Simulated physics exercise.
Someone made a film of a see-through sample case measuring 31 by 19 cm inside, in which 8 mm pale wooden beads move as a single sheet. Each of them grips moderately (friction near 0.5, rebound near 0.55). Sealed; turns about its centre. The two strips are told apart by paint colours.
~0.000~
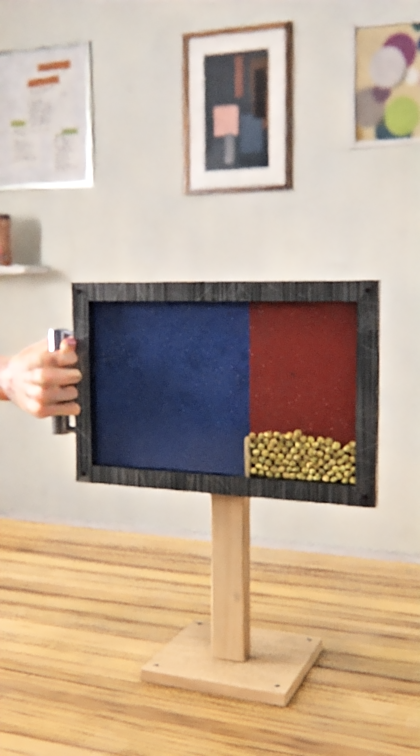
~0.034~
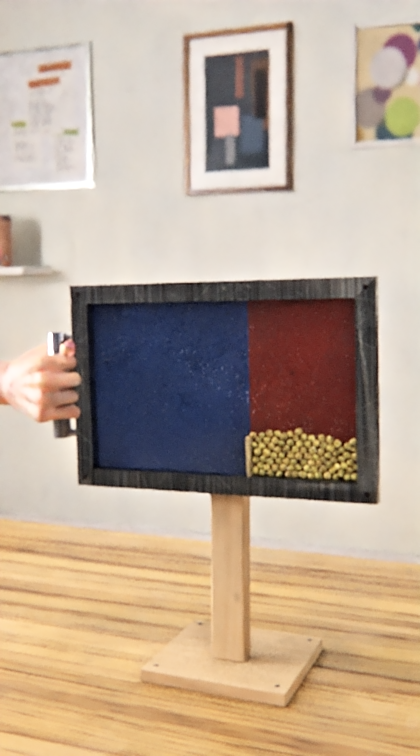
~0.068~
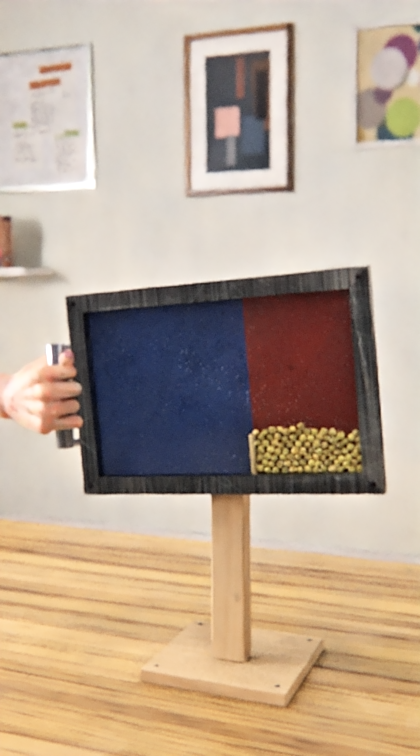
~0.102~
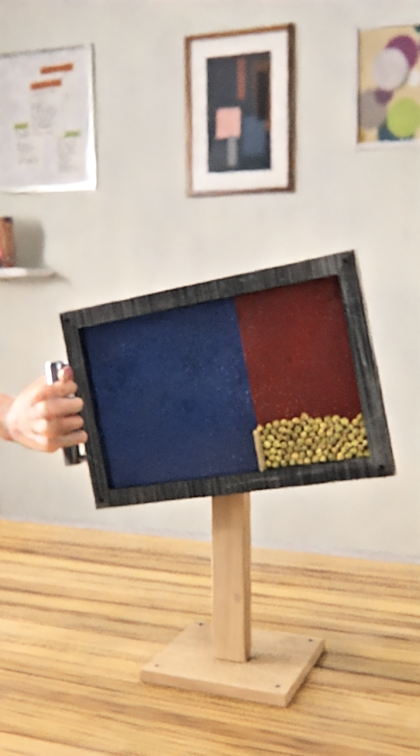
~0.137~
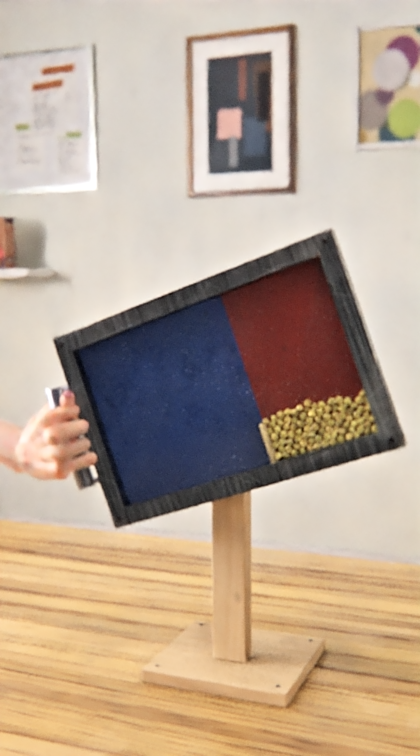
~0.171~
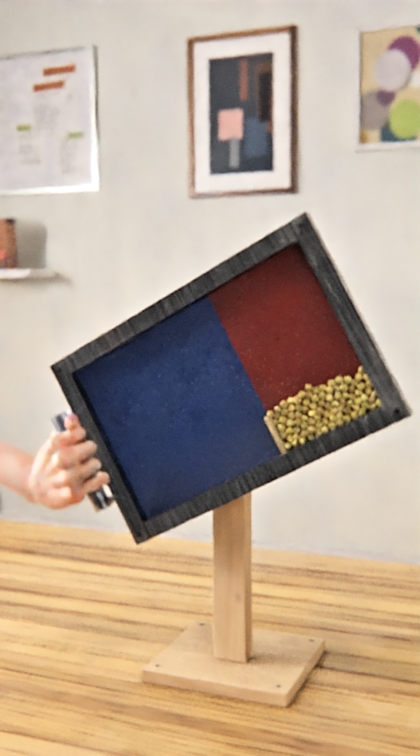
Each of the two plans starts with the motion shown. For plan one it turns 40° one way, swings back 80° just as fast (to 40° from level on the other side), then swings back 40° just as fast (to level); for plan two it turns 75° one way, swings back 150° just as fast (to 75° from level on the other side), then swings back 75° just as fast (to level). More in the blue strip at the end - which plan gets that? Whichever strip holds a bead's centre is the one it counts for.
Second.
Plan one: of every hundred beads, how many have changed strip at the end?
Moved share: About 5 per cent.
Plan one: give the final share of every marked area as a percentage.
Red strip 95, blue strip 5.
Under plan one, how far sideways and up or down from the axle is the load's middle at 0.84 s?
Offset approx. 7 cm right, 10 cm below.
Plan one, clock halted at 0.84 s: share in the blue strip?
The share there is near 5 %.
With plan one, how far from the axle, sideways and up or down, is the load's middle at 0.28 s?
Roughly 12 centimetres to the right and 1 centimetres above.
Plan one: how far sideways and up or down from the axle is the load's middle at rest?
Offset approx. 10 cm right, 7 cm below.
Plan one. By 0.28 s, it stands 40° anticlockwise; the beads' middle is 12 cm right of and 1 cm above the centre; red 100 %.
By 0.84 s, it stands 19° clockwise; the beads' middle is 7 cm right of and 10 cm below the centre; red 95 %, blue 5 %.
By 0.97 s, it stands level; the beads' middle is 10 cm right of and 7 cm below the centre; red 95 %, blue 5 %.
All still by 1.4 s, it stands level; red 95 %, blue 5 %.
Plan two would end with red 65 %, blue 35 %.
